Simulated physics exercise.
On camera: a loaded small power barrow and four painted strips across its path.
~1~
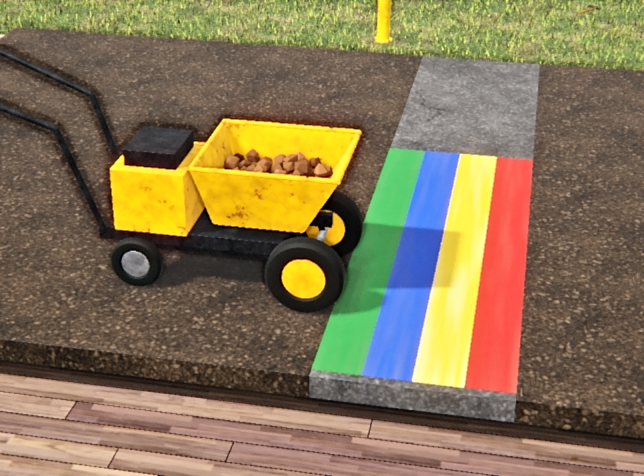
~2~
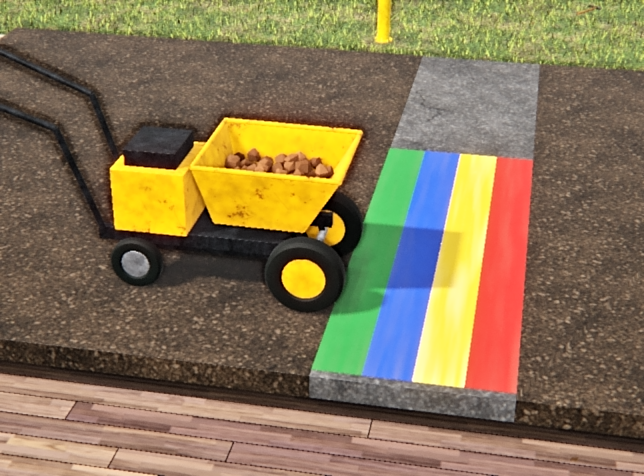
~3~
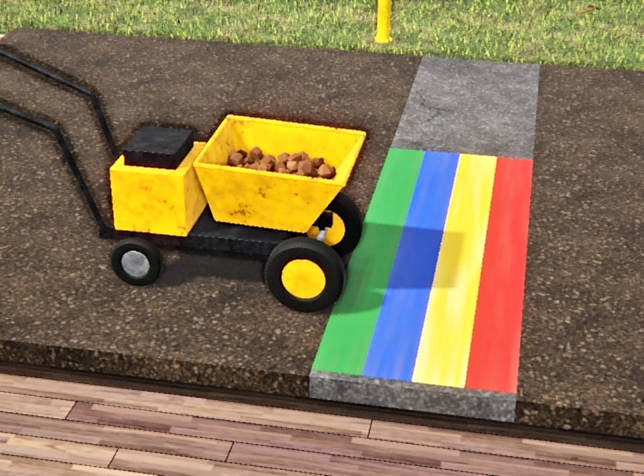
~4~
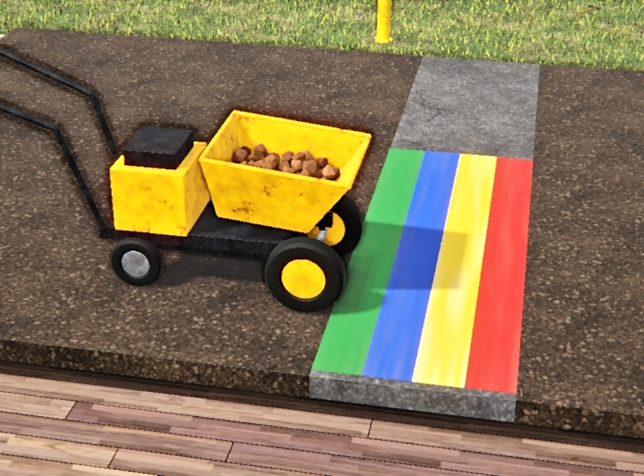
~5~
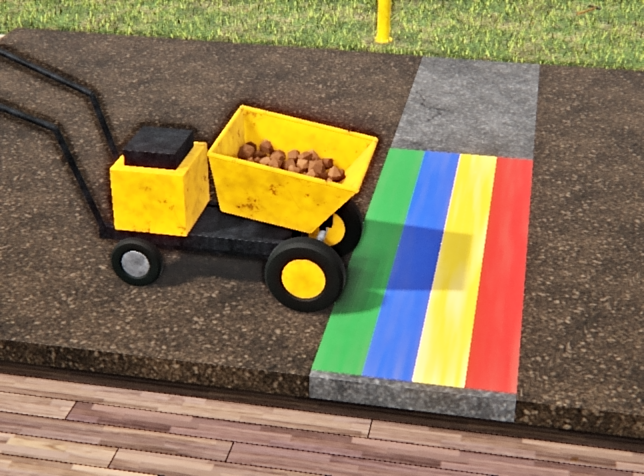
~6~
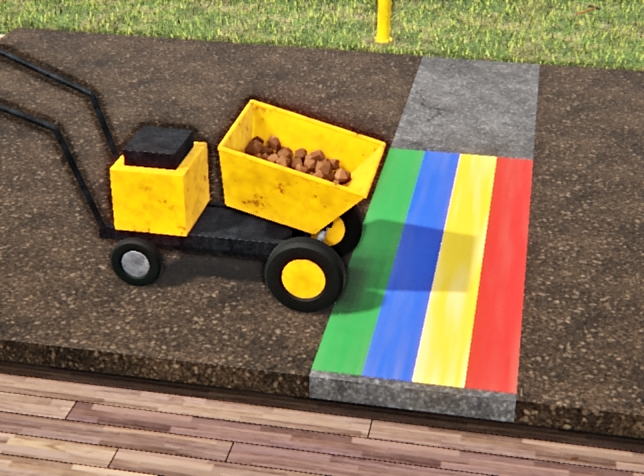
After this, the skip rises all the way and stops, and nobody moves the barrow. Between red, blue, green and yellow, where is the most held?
On yellow.
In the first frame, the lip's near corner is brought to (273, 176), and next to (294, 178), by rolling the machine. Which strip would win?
The strip in blue for the first spot, the blue strip for the second.
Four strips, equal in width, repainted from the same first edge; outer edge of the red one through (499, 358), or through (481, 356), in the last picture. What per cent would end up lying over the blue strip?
Near 0 in a hundred and near 0 in a hundred.
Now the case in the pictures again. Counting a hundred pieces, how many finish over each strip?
Estimated shares: Green strip 0 %, blue strip 10 %, yellow strip 40 %, red strip 15 %.
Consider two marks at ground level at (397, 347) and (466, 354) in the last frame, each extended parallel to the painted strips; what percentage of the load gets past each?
That's 70 in a hundred for the first and 20 in a hundred for the second.
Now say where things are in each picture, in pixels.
The first picture shows lip of the skip near (338, 182), level; top of the load near (263, 166), clay clods; green strip near (348, 337); blue strip near (396, 343); yellow strip near (444, 348); red strip near (494, 354).
The second picture shows lip of the skip near (339, 183), level; top of the load near (261, 171).
The third picture shows lip of the skip near (343, 184), tipped barely; top of the load near (264, 169).
The fourth picture shows lip of the skip near (349, 187), tipped a little; top of the load near (271, 162).
The fifth picture shows lip of the skip near (356, 191), tipped a little; top of the load near (266, 162).
The sixth picture shows lip of the skip near (365, 196), tipped a little; top of the load near (263, 160); green strip near (348, 337); blue strip near (396, 343); yellow strip near (444, 348); red strip near (494, 354).
Shortly afterwards, skip tipped steeply; the whole lot in the skip.
Next, skip tipped right over; all but a few in the skip; only a few over the blue strip; a little over the yellow strip.
Some moments later, skip tipped right over; near a third in the skip; a little over the blue strip; near a third over the yellow strip; a little over the red strip; a little off the paint.
In the end, skip tipped right over; near a third in the skip; none at all over the green strip; a little over the blue strip; near a third over the yellow strip; a little over the red strip; a little off the paint.
